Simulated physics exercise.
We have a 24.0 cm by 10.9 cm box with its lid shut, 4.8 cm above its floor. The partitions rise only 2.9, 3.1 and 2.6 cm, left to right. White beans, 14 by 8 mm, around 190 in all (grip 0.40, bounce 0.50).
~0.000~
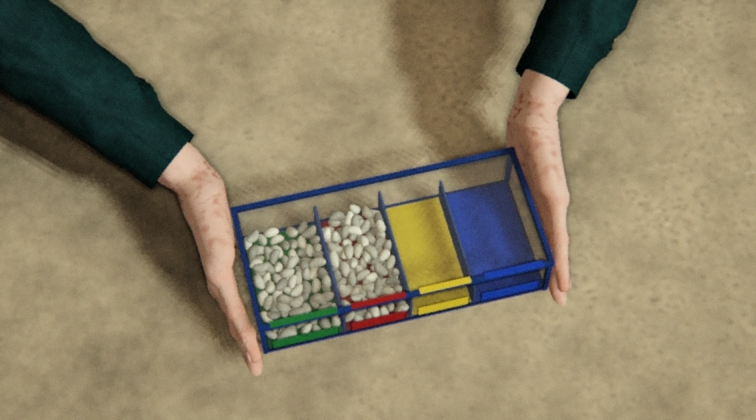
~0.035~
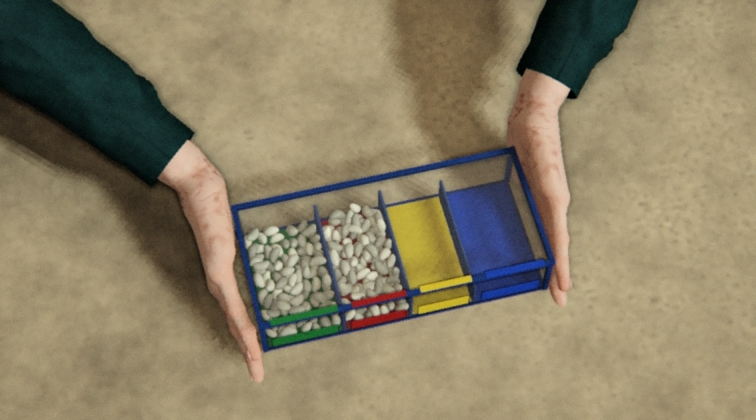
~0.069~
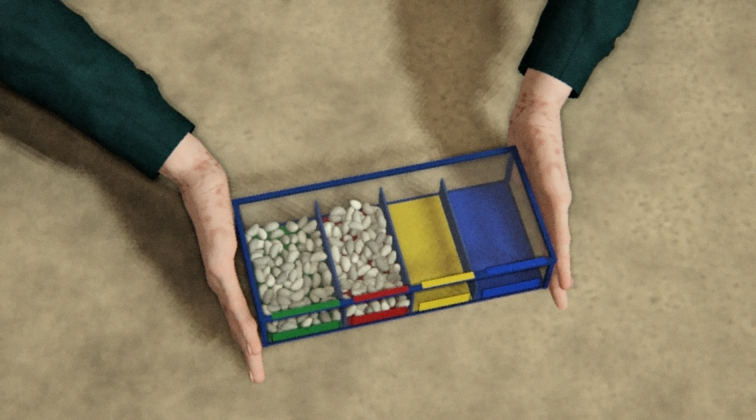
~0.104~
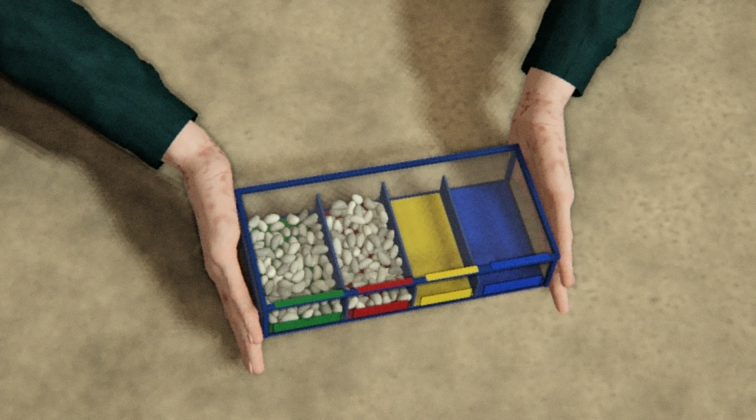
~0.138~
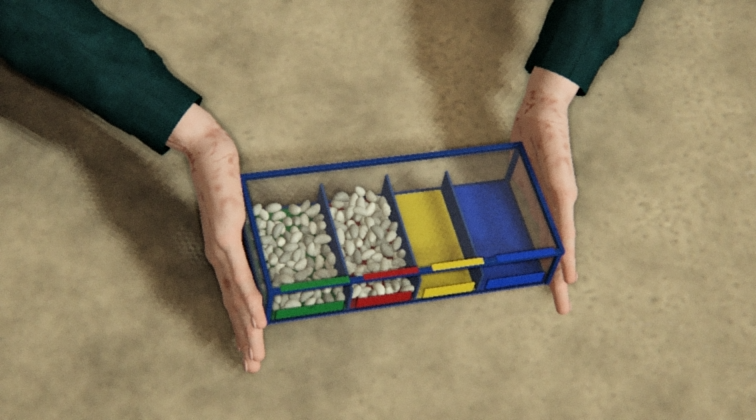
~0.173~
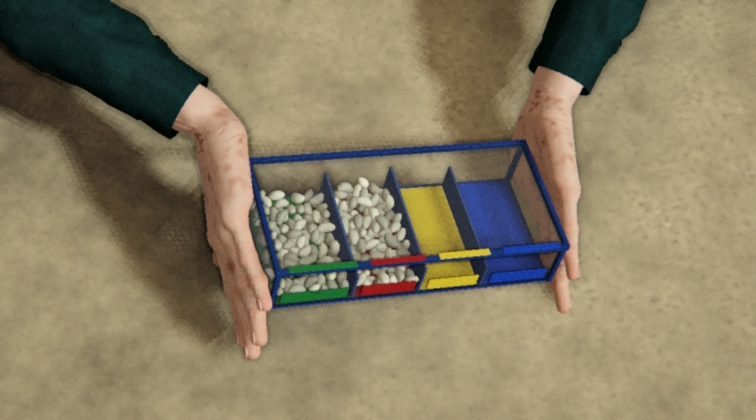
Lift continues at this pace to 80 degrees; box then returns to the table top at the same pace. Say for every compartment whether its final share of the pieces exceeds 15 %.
Red: Exceeds, blue: Does not exceed, green: Exceeds, yellow: Does not exceed.
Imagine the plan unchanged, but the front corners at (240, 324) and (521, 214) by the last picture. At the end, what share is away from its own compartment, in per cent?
That would be some 25 in a hundred.
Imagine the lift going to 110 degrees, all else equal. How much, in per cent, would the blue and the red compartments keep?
In per cent, blue gets 15, red gets 60.
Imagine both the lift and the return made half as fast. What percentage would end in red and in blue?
In that case the red compartment would hold 45 per cent and the blue one 15 per cent.
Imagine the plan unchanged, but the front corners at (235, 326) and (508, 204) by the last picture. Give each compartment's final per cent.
You'd see red at 20 percent, blue at 0, green at 80 and yellow at 0 percent.
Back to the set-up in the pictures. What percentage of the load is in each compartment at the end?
Per cent by colour - red 60, blue 10, green 25, yellow 5.
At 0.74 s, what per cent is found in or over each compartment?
Shares - red: 55; blue: 0; green: 40; yellow: 5.
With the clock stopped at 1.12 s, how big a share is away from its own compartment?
Around 35 percent.
After 0.74 s, tilt 80 degrees; red 55 %, green 40 %, yellow 5 %.
After 1.12 s, tilt 34 degrees; red 60 %, blue 10 %, green 25 %, yellow 5 %.
After 1.59 s, tilt 0 degrees; red 60 %, blue 10 %, green 25 %, yellow 5 %.
In the end, at 2.1 s, red 60 %, blue 10 %, green 25 %, yellow 5 %.
